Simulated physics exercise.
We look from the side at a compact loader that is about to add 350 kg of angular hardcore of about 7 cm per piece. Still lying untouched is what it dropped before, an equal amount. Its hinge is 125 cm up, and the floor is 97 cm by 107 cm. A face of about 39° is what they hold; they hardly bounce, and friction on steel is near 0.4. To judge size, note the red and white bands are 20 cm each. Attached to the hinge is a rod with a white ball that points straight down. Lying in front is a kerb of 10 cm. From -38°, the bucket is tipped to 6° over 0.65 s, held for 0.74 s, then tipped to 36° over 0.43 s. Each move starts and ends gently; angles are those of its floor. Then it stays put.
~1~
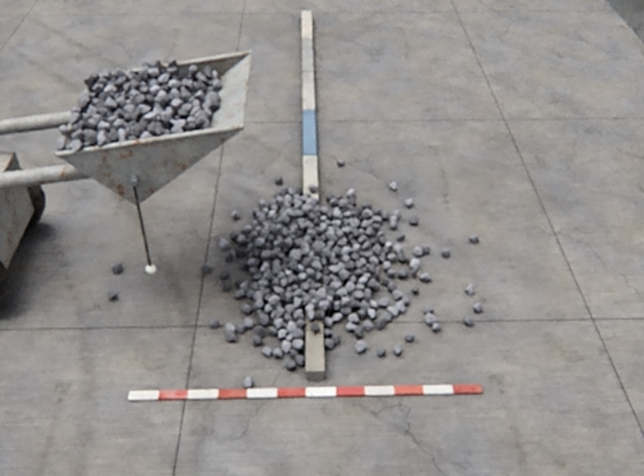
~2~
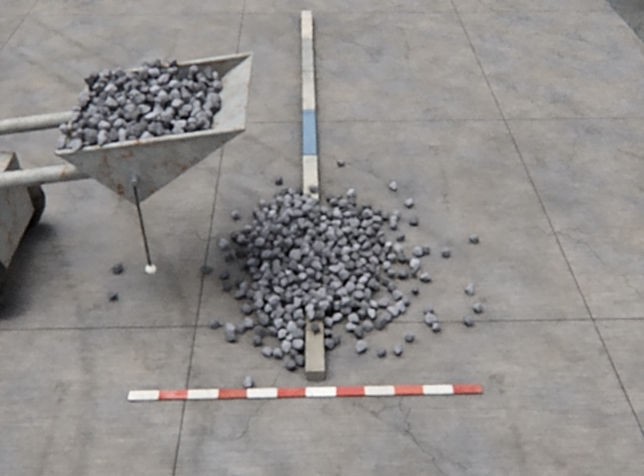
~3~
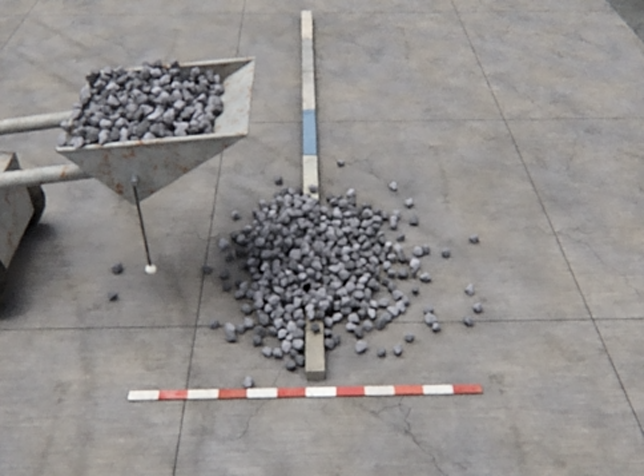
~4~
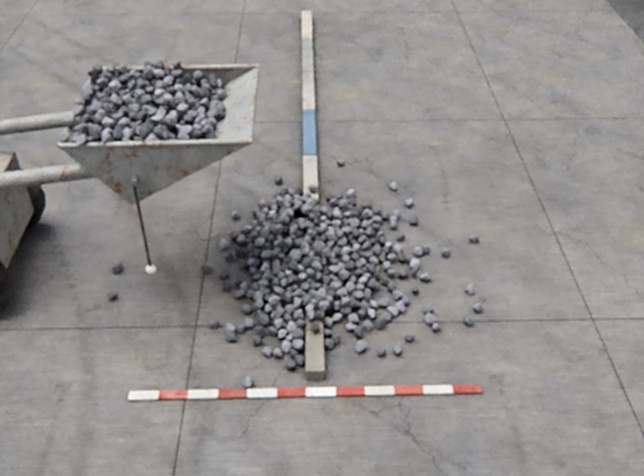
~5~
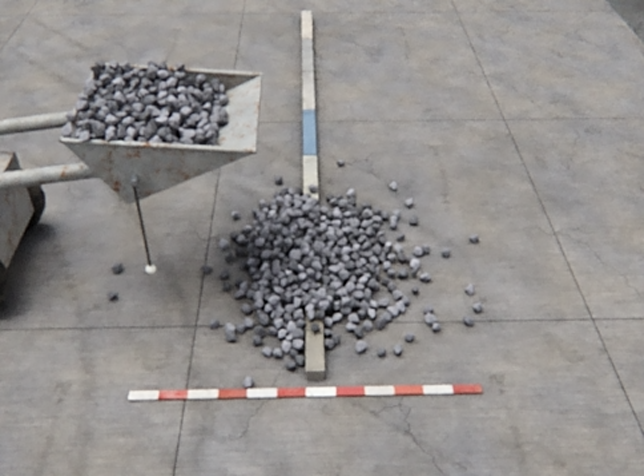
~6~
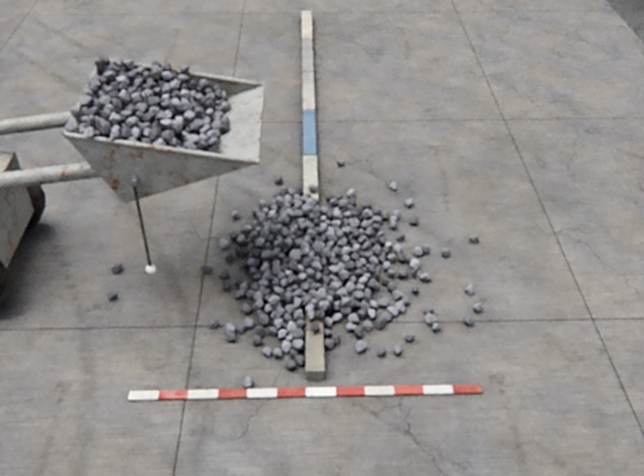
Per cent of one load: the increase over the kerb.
13 percent.
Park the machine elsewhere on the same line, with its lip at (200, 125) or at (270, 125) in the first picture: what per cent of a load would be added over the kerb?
About 0 per cent from the first spot and 40 per cent from the second.
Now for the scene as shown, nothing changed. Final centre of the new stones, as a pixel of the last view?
I'd put their centre close to (273, 249).
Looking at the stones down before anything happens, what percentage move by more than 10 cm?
I'd say roughly 5 per cent of them.
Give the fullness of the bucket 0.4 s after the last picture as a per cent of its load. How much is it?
Roughly 100 per cent remains inside.
Then, 0.2 s after the last picture the floor is at -1°; in per cent of one load, 100 in the bucket, 59 on this side of the kerb, 41 over the kerb; the foremost stones are at (451, 273).
Then, 0.4 s after the last picture the floor is at 6°; in per cent of one load, 100 in the bucket, 59 on this side of the kerb, 41 over the kerb; the foremost stones are at (451, 273).
Then, 2.0 s after the last picture the floor is at 36°; in per cent of one load, 50 in the bucket, 109 on this side of the kerb, 41 over the kerb; the foremost stones are at (451, 273).
Then, 4.6 s after the last picture the floor is at 36°; in per cent of one load, 0 in the bucket, 146 on this side of the kerb, 54 over the kerb; the foremost stones are at (453, 262). Net gain over the kerb, 13.
